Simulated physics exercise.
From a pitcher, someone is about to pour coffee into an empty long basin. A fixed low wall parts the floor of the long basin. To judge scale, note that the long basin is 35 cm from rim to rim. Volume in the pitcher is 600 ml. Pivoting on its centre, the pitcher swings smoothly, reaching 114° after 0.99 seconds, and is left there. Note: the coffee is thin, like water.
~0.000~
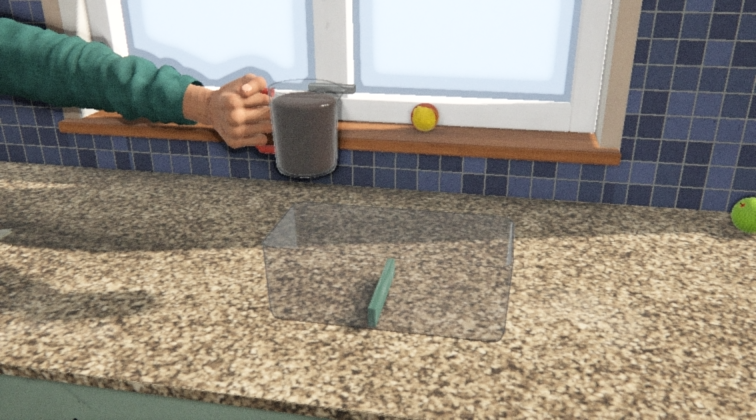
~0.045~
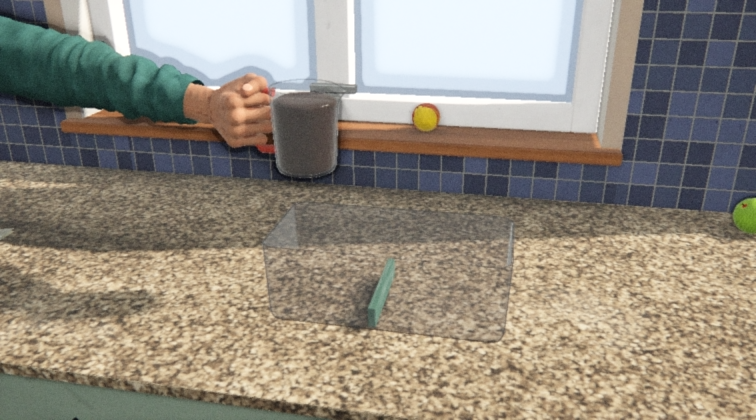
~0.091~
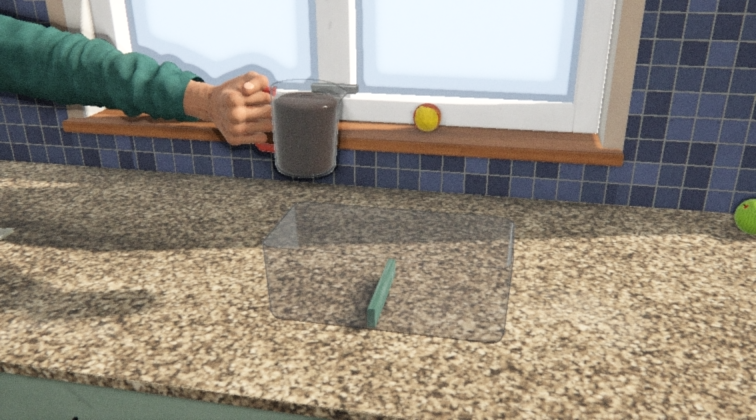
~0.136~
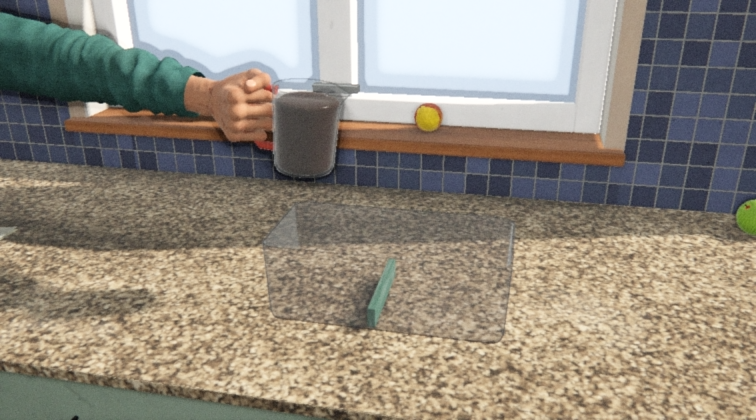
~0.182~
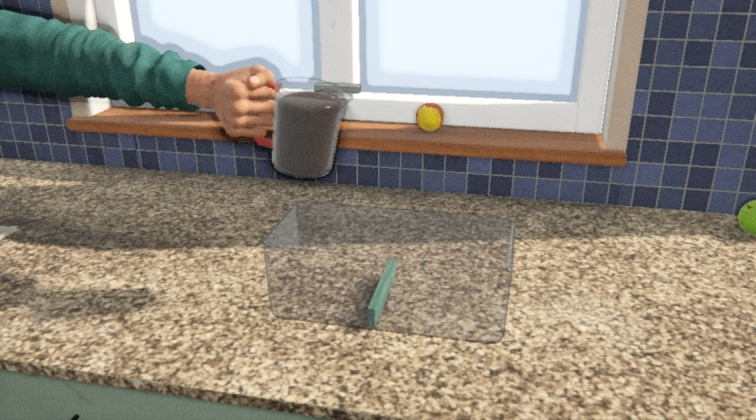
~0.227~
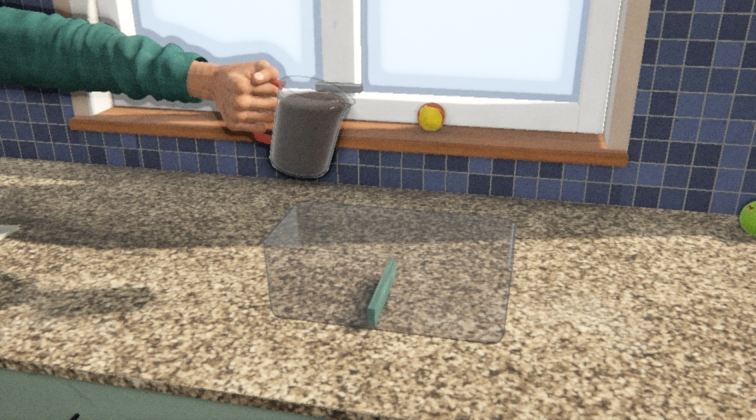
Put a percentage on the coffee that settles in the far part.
Roughly 84 per cent ends up there.
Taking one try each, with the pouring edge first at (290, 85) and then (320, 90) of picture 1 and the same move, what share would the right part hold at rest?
10 and 40 %.
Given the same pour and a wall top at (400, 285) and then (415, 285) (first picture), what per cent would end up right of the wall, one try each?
Some 55 in a hundred, then some 15 in a hundred.
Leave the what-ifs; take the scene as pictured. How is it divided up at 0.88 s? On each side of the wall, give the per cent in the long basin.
I'd say some 4 in a hundred on the left and 58 on the right.
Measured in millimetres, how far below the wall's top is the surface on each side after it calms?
About 28 mm on the left, about 16 mm on the right.
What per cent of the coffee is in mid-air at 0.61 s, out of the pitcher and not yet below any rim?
Close to 18 in a hundred.
After 0.61 s the tilt is 77° and 76 per cent is still to pour, 0 is left of the wall and 5 right of it.
After 0.88 s the tilt is 111° and 18 per cent is still to pour, 4 is left of the wall and 58 right of it.
After 1.17 s the tilt is 114° and 0 per cent is still to pour, 14 is left of the wall and 85 right of it.
After 1.49 s the tilt is 114° and 0 per cent is still to pour, 14 is left of the wall and 85 right of it.
In the end 16 per cent lies left of the wall, 84 right of it and 1 outside.
